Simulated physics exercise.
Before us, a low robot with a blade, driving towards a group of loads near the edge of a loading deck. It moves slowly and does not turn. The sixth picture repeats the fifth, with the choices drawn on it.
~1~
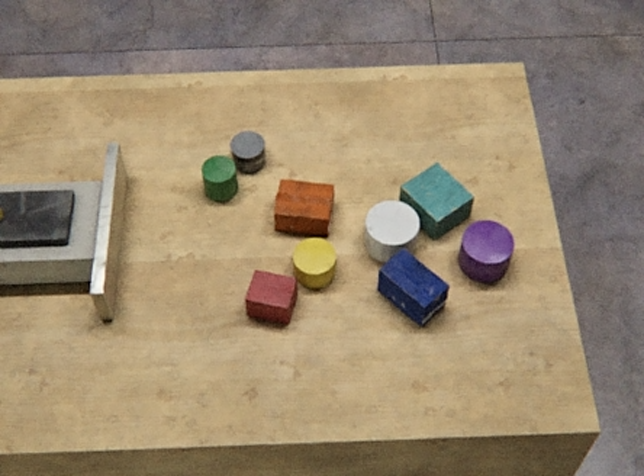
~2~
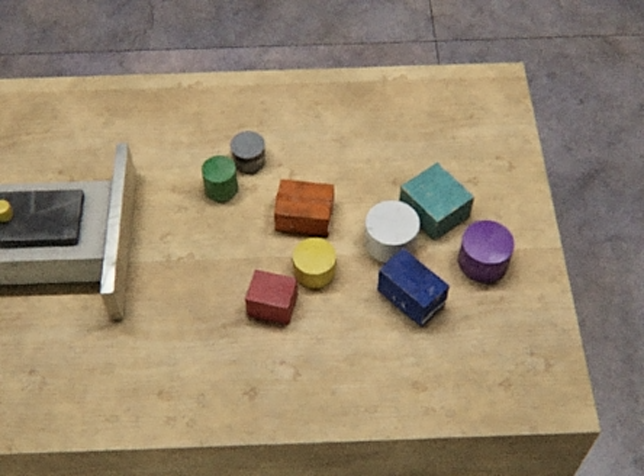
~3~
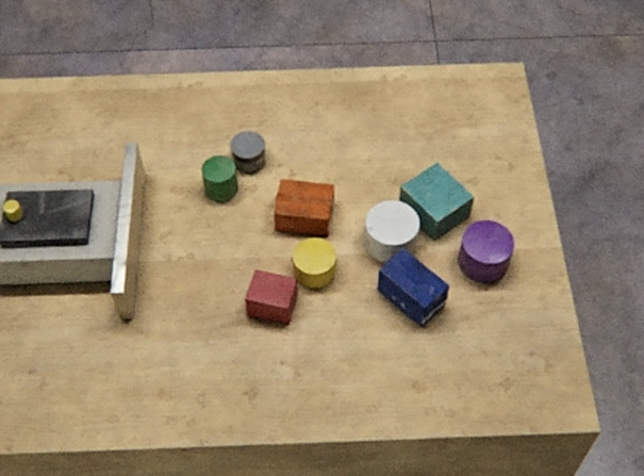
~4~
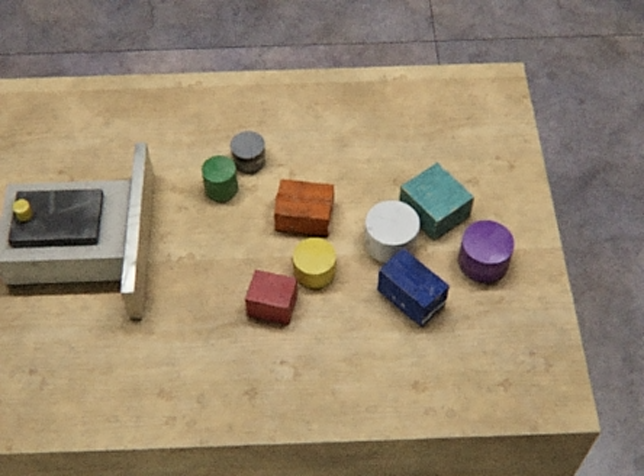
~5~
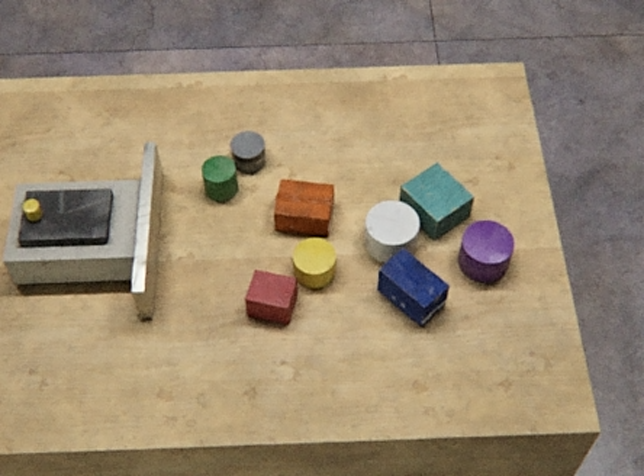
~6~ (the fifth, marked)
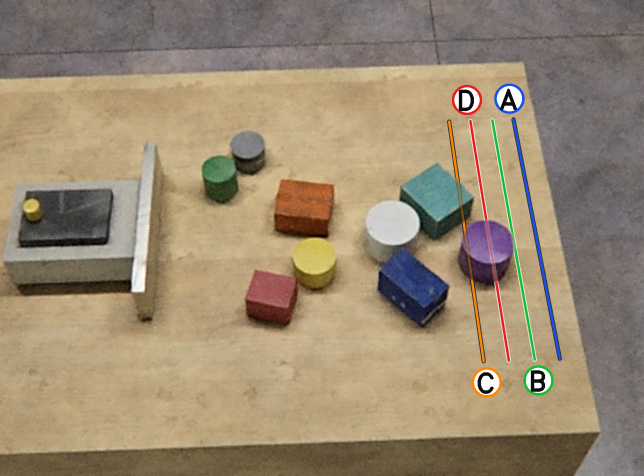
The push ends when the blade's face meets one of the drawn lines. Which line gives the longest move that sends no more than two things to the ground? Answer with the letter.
It should halt at D.
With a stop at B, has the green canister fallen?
By then, no.
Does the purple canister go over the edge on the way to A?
Yes.
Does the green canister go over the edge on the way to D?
No.
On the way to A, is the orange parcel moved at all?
By then, yes.
On the copy, A at (535, 229); B at (512, 230); C at (465, 231); D at (488, 231).
On D. First, robot (197, 211); grey pail (257, 148); red crate (298, 295).
Then, robot (321, 207); purple canister (515, 256); turquoise crate (474, 192).
Finally, robot (419, 204); purple canister over the edge; turquoise crate (551, 175); one fallen.
By contrast, A drops five; B drops four; C is within the limit but short.
